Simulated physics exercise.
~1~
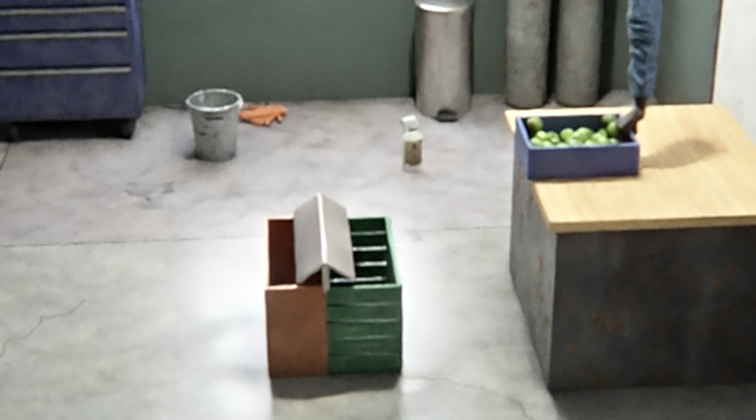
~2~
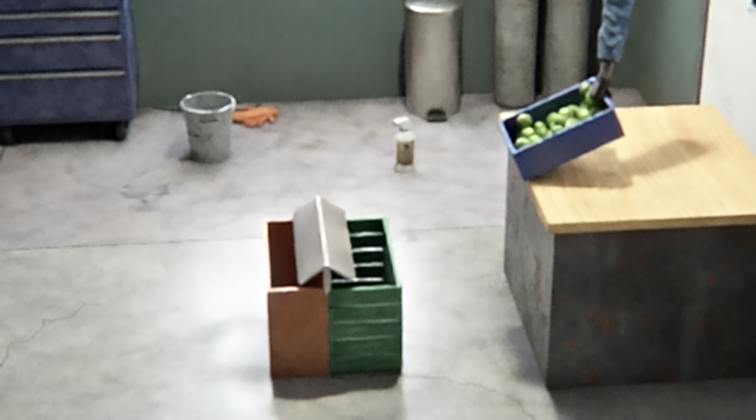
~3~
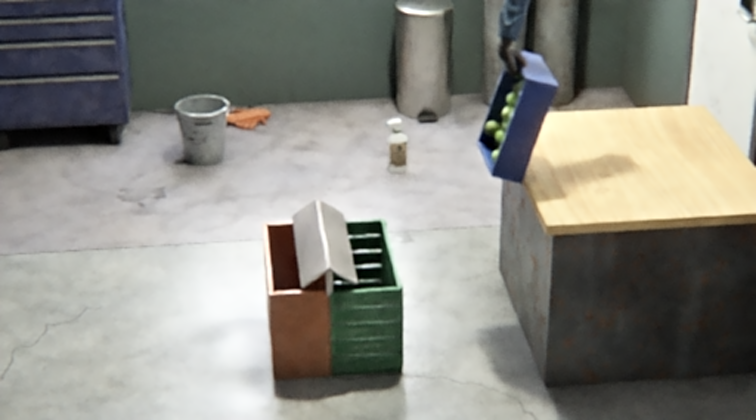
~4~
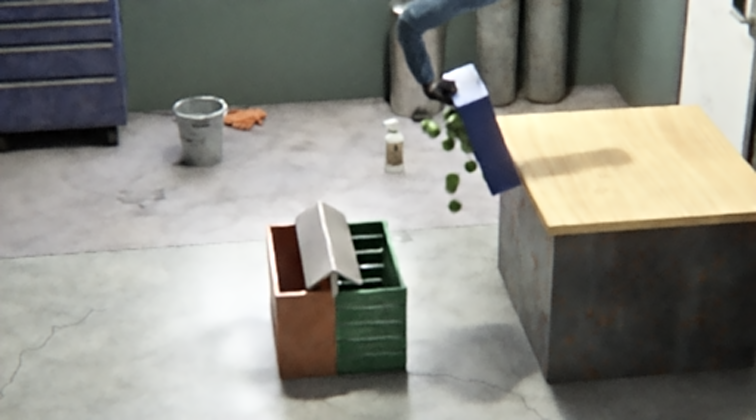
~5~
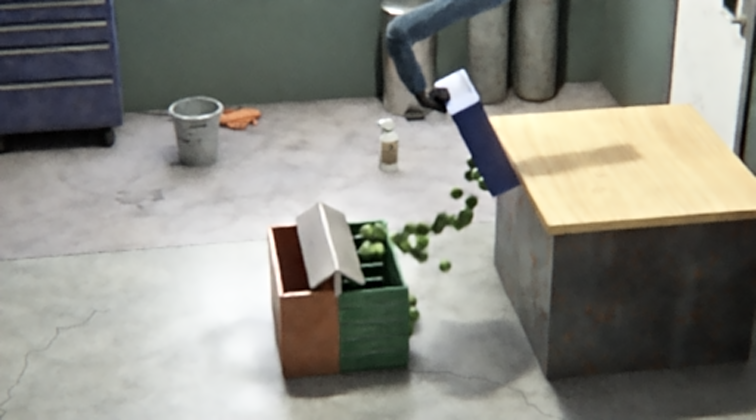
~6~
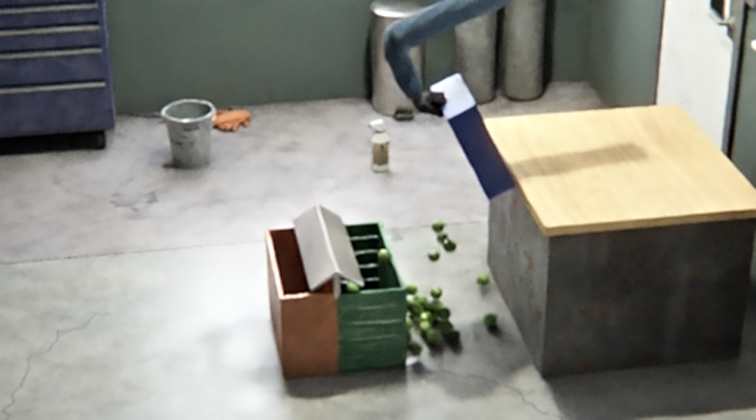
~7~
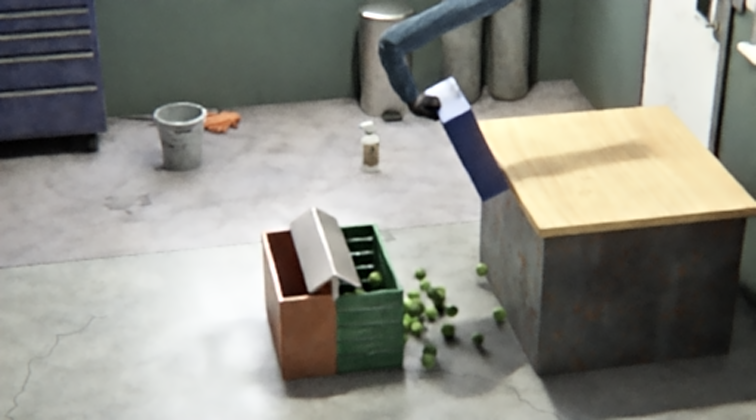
The footage shows a robotic arm lifting a blue crate of green apples from a bench and tipping it leftward over the edge, spilling the apples toward a green trough joined to an orange box; some land inside the trough, but many scatter on the floor beside it.
